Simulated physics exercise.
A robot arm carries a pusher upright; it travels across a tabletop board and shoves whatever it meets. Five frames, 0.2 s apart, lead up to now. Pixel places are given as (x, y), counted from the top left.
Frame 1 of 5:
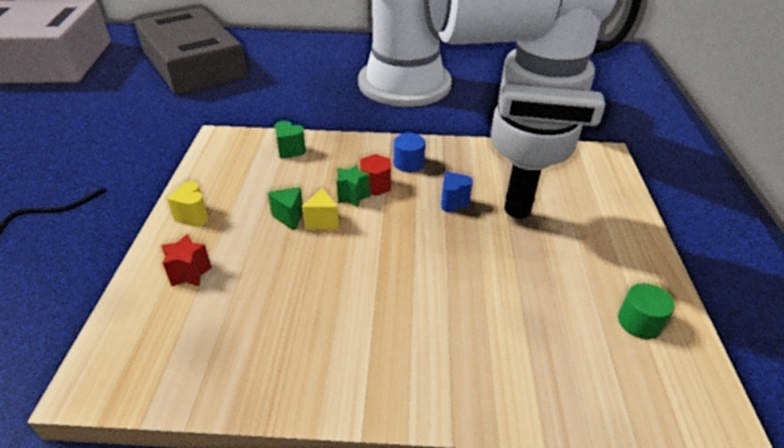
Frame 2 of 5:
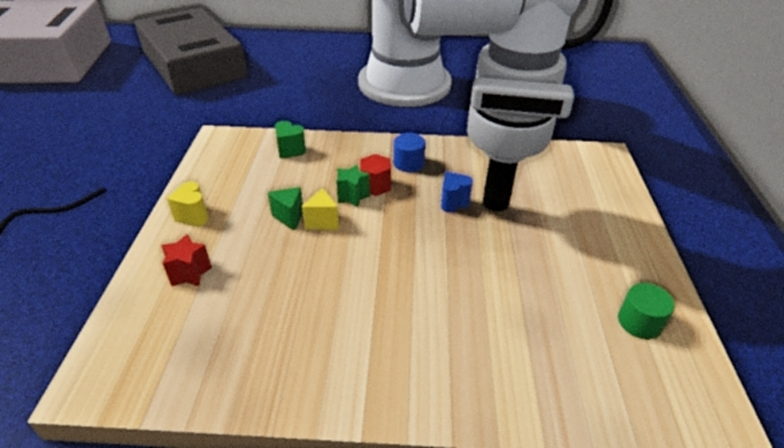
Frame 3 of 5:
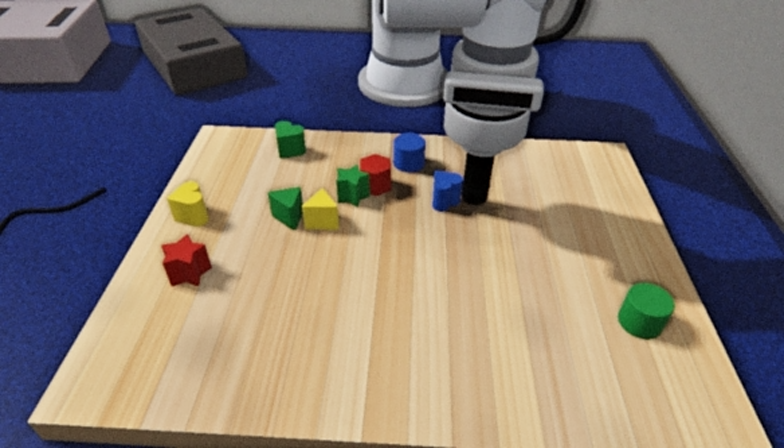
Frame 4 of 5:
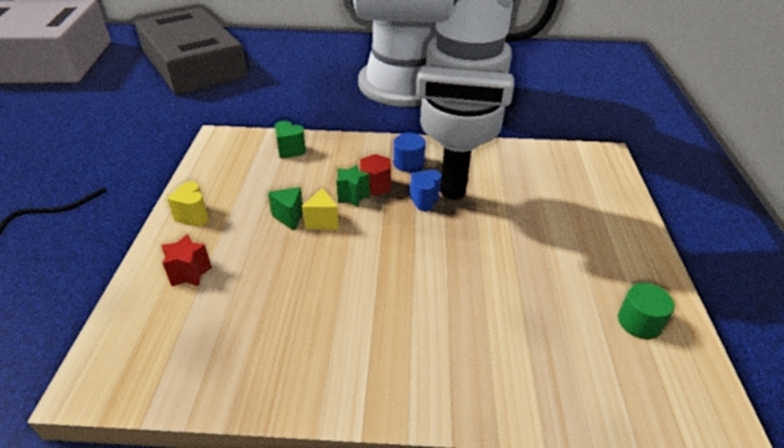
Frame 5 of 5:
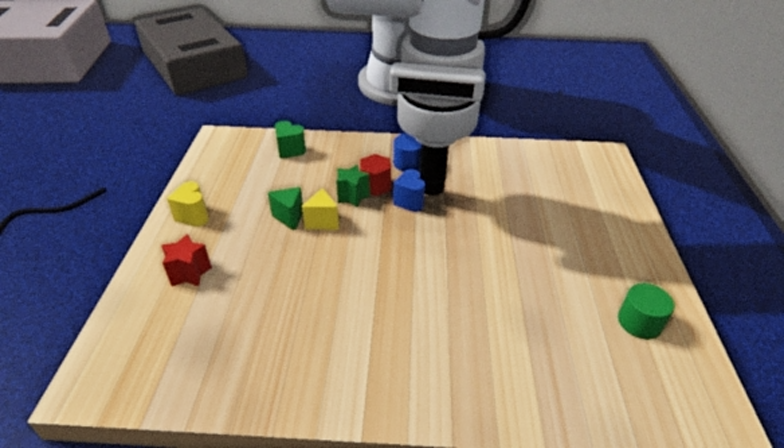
A grey-white robot arm with a black pusher stands at the far side of a pale wooden board on a blue surface, seen from above the near side by a still camera. Green, red, yellow and blue blocks lie mostly left and centre, a green cylinder at right. The arm moves left, meets the blue heart block and pushes it a short way left while the others stay still.
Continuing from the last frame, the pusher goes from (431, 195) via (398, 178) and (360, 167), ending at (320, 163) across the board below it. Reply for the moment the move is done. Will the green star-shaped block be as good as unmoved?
No.
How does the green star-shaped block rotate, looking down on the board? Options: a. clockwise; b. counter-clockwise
My pick is b.
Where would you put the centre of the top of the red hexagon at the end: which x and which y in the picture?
In the picture, that point is around (350, 161).
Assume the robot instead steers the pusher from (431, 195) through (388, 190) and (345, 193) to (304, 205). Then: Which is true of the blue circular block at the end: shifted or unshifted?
At the moment the path ends, the blue circular block still stands where it did.
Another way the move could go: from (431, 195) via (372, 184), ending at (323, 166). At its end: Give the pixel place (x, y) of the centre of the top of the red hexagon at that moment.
I'd guess (296, 139).
What follows on the original path. One third of the way, pusher at (397, 171); red hexagon at (372, 163), turned 15° anticlockwise; blue heart block at (407, 179), turned 25° anticlockwise.
Two thirds of the way, pusher at (360, 161); green star-shaped block at (345, 178), turned 40° anticlockwise; red hexagon at (351, 161), turned 65° anticlockwise; blue heart block at (407, 179), turned 25° anticlockwise.
At the end, pusher at (320, 157); green star-shaped block at (344, 178), turned 40° anticlockwise; red hexagon at (350, 161), turned 70° anticlockwise; blue circular block still; blue heart block at (407, 179), turned 25° anticlockwise.
